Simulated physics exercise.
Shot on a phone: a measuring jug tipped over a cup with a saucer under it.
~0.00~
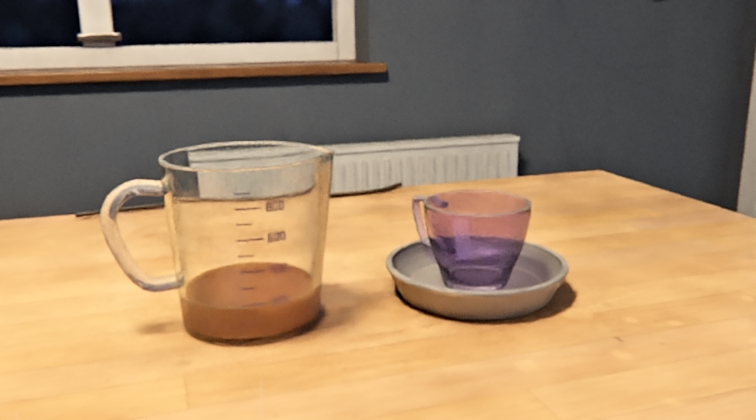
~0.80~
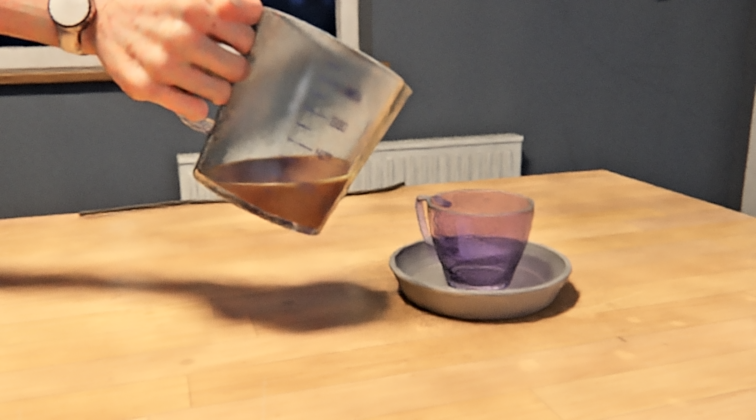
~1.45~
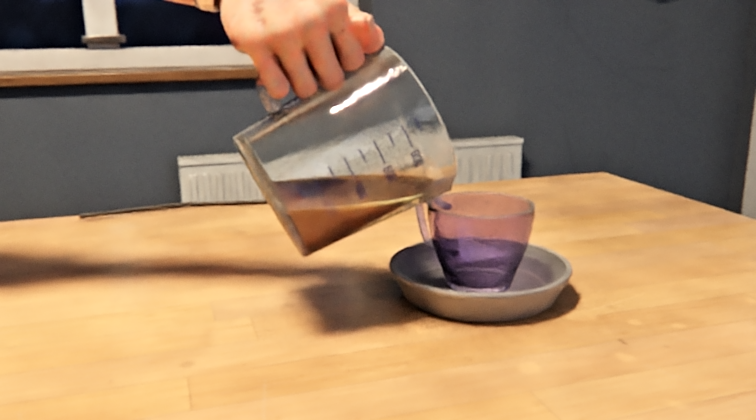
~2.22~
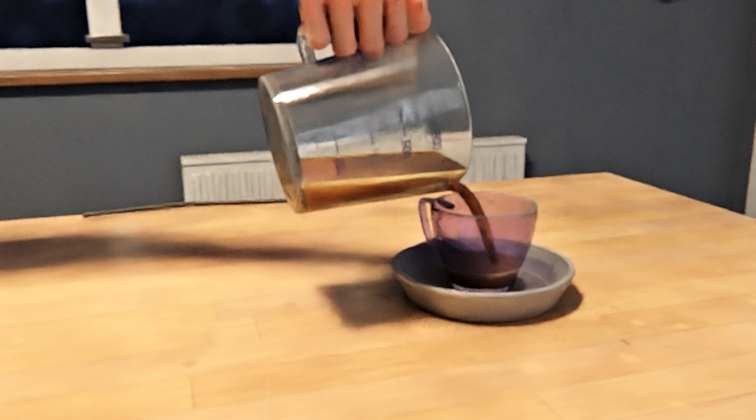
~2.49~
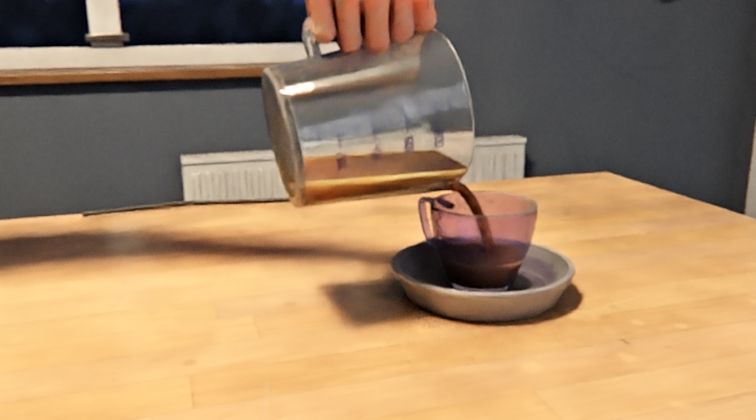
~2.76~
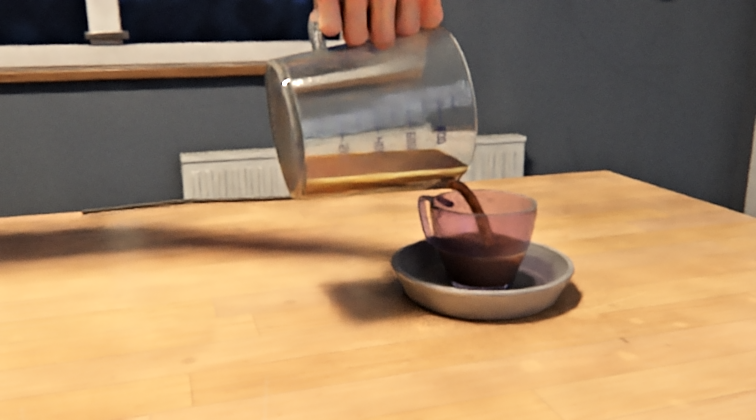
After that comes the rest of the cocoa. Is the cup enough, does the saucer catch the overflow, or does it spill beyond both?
The cup is enough.
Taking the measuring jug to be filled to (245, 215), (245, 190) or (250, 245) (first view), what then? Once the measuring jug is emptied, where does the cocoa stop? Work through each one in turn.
As listed: Past the saucer, on to the top, saucer too.
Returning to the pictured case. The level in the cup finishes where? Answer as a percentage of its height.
The cup ends up filled to about 70 per cent of its height.
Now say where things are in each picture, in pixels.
In the first frame, nothing is moving yet; measuring jug (247, 234) about a quarter full; cup (476, 238) empty; saucer (516, 297) dry.
In the second frame, the measuring jug is picked up; measuring jug (298, 122) tipped 30° with all of its load; cup (479, 238) empty.
In the third frame, the measuring jug leans over the cup; measuring jug (346, 154) tipped 65° with all of its load; cup (480, 240) empty.
In the fourth frame, the cocoa is flowing; measuring jug (365, 125) tipped 80° with about three quarters of its load; cup about a quarter full, surface at (482, 262).
In the fifth frame, the cocoa is flowing; measuring jug (368, 120) tipped 80° with about two thirds of its load; cup (482, 240) about a third full.
In the sixth frame, the cocoa is flowing; measuring jug (370, 116) tipped 85° with about half of its load; cup about half full, surface at (482, 245); saucer (522, 297) dry.
By 3.4 s, the cup is about two thirds full; the saucer is dry.
By 5.1 s, the cup is about three quarters full; the saucer is dry.
